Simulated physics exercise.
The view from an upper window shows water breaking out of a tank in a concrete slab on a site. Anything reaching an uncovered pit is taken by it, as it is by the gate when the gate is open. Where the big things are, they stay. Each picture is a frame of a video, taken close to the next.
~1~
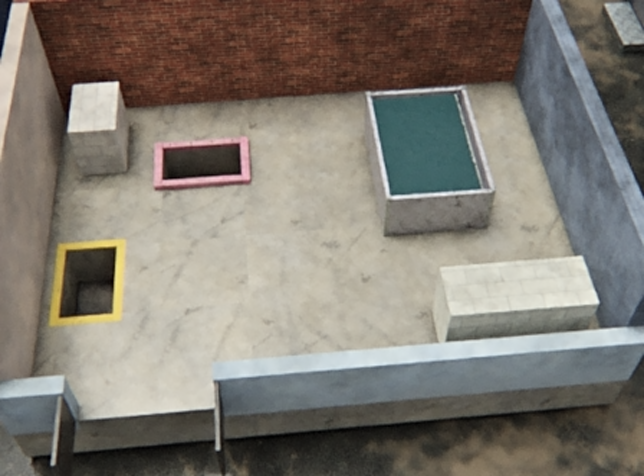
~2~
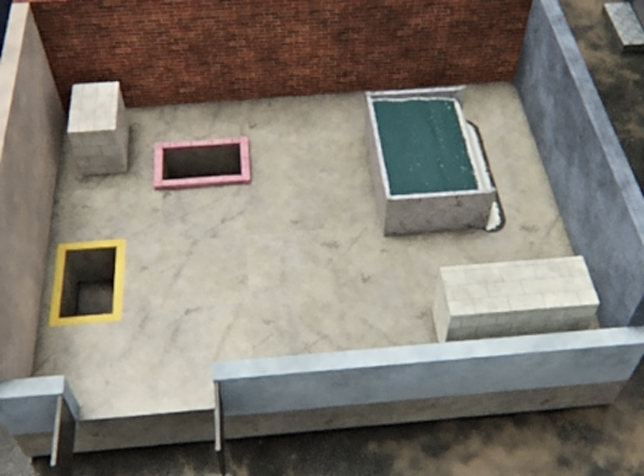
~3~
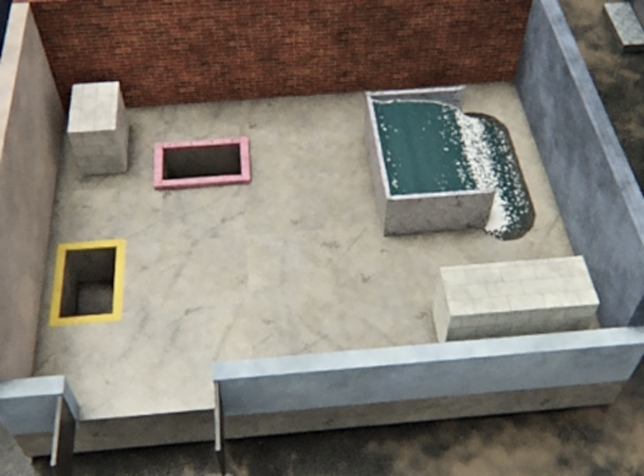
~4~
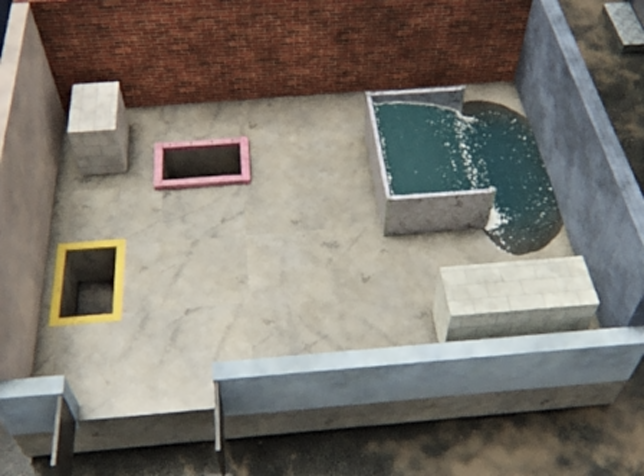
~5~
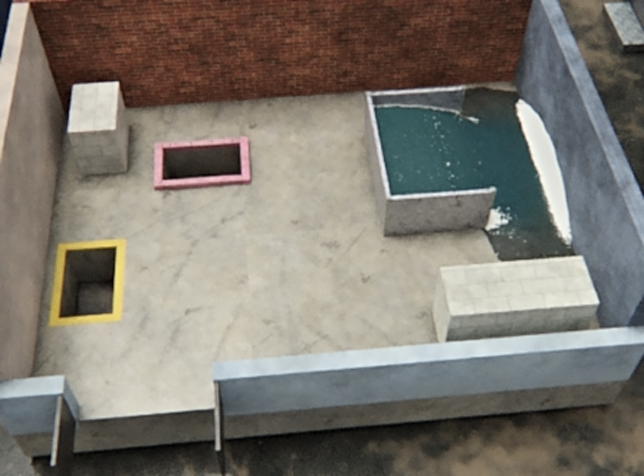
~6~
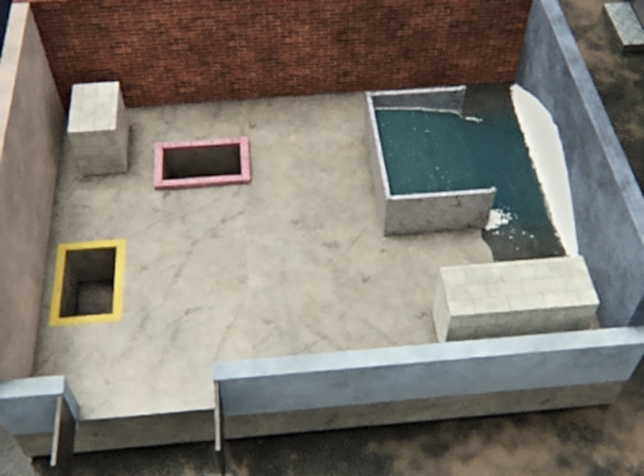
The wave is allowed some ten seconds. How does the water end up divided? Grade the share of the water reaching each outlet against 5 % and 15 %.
By my reckoning the gate stays under 5 %, the yellow pit goes over 15 %, the pink pit stays under 5 %.
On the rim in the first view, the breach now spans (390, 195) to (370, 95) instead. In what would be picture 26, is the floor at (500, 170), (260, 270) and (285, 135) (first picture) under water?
So the first one is left untouched, the next drenched, and the last drenched.
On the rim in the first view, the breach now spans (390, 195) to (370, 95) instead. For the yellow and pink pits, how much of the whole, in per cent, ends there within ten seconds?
Per cent: Yellow 35, pink 14.
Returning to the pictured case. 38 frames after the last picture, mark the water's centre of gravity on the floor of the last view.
I'd point to (356, 206).
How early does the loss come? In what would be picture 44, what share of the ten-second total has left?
Near 25 %.
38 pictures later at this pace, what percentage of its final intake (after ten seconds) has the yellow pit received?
Estimated share: About 20 %.
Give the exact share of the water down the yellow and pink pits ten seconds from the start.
That's 22 per cent for the first and 2 per cent for the second.
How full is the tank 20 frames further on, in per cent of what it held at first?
Roughly 22 per cent.
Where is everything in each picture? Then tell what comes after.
In the first picture, still water in the open tank at (427, 144).
In the second picture, the front is at (489, 230), out from the gap at (470, 163).
In the third picture, the front is at (515, 234), out from the gap at (470, 165).
In the fourth picture, water pours out at (470, 166) and has run to (541, 242).
In the fifth picture, the front is at a hidden place, out from the gap at (470, 166).
In the sixth picture, water pours out at (470, 166) and has run to a hidden place.
A moment on, water covers 15 % of the floor; the gate 0 %, the yellow pit 0 %, the pink pit 0 %.
Next, water covers 25 % of the floor; the gate 0 %, the yellow pit 0 %, the pink pit 0 %.
Then, water covers 60 % of the floor; the gate 0 %, the yellow pit 0 %, the pink pit 1 %.
Later, water covers 90 % of the floor; the gate 0 %, the yellow pit 4 %, the pink pit 1 %.
In the end, water covers 95 % of the floor; the gate 2 %, the yellow pit 21 %, the pink pit 1 %.
